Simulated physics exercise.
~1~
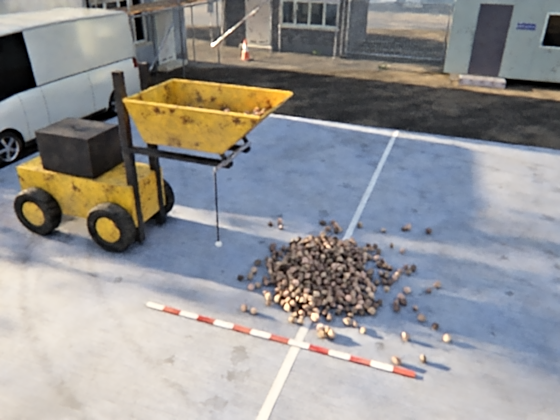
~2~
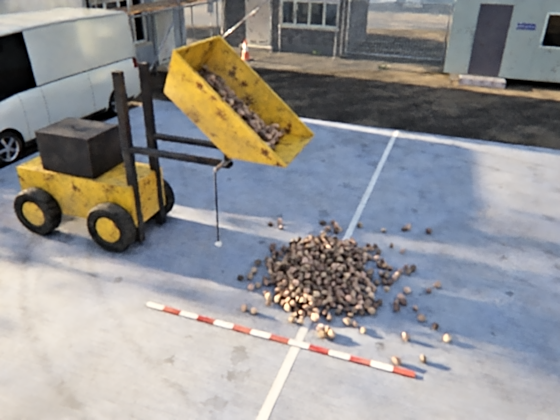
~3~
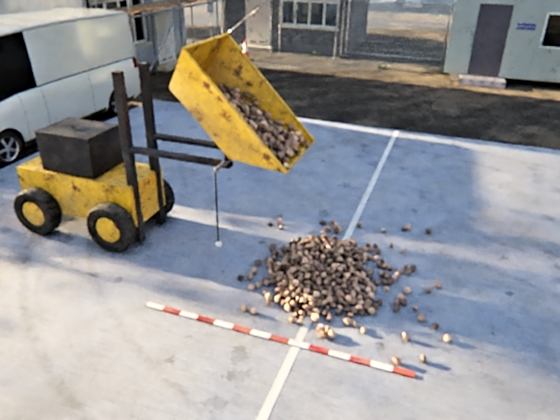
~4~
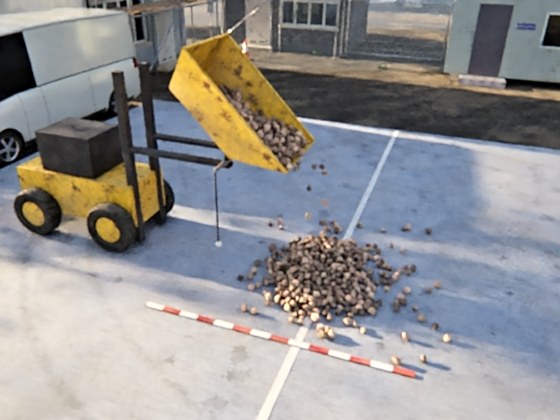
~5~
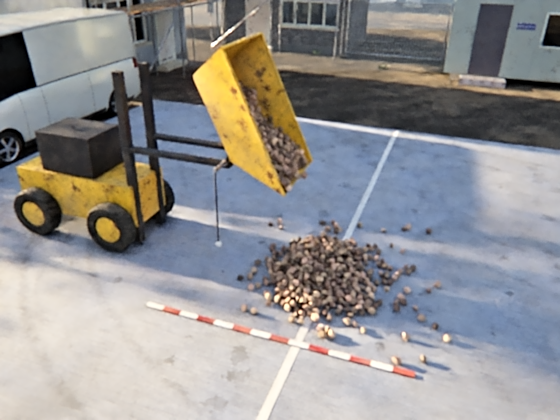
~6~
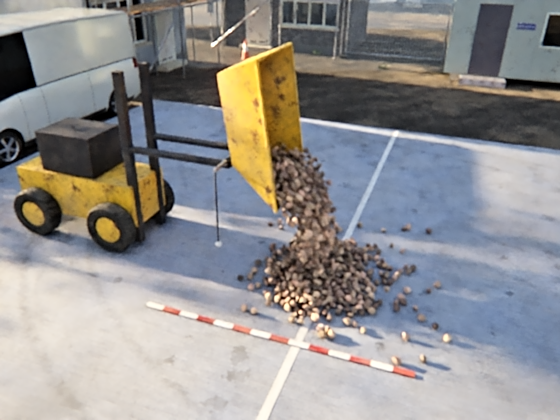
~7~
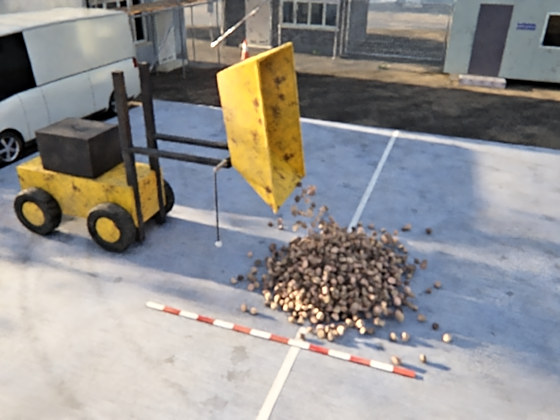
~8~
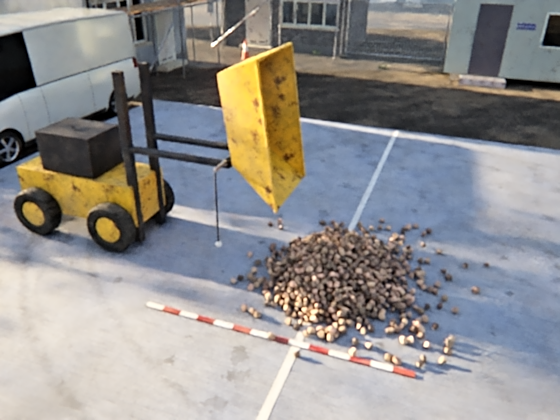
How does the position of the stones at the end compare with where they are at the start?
At the start some stones are up in the yellow skip and the rest lie in a pile on the ground. By the end they all lie on the ground in a broader pile, so the stones as a whole sit lower and further to the right.
A yellow forklift tips its skip in two stages, emptying brown stones onto a widening pile.
